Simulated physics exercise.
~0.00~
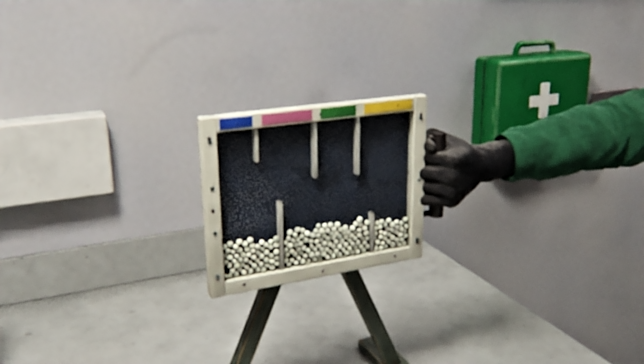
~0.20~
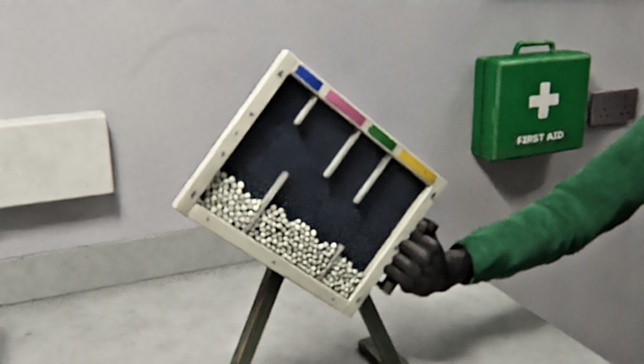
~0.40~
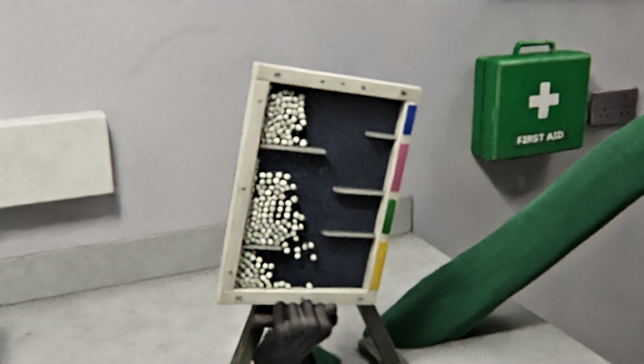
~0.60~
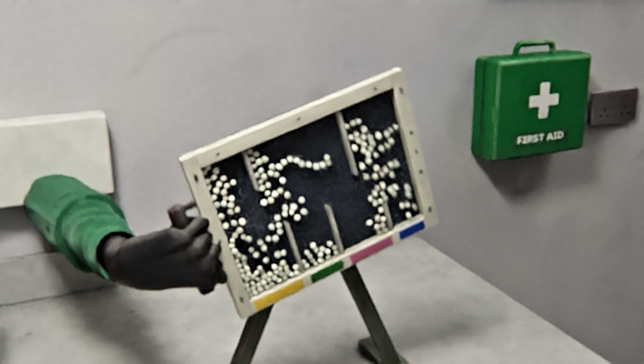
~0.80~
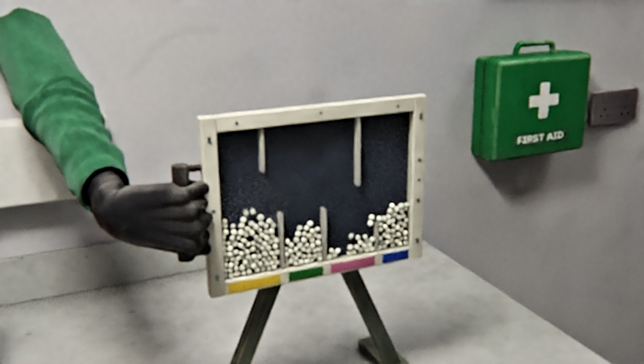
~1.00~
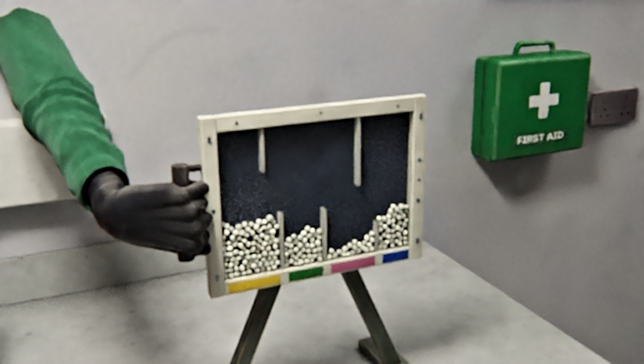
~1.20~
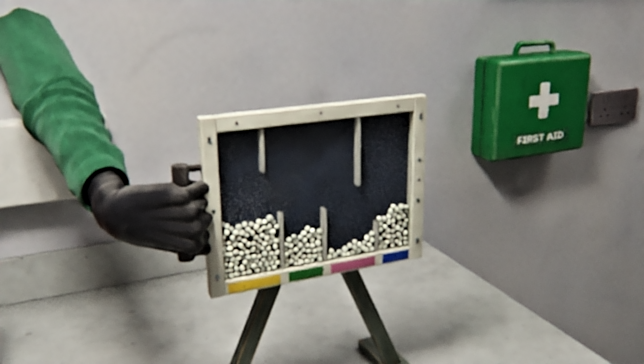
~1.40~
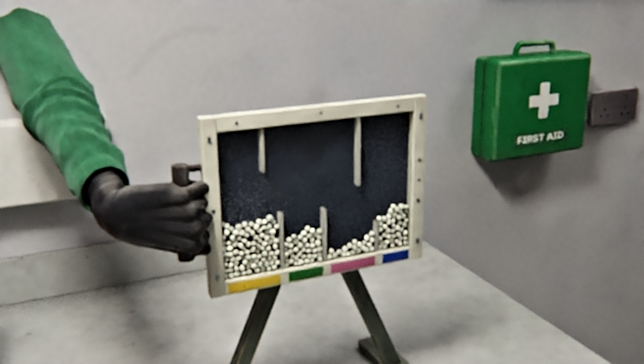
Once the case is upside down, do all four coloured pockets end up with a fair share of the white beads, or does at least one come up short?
At least one comes up short, as the pink pocket is left with only a small share. Yellow holds the most, while green and blue each get a fair share.
Clear-fronted case of small white beads being turned clockwise upside down by a dark-gloved hand, beads settling unevenly above coloured strips.
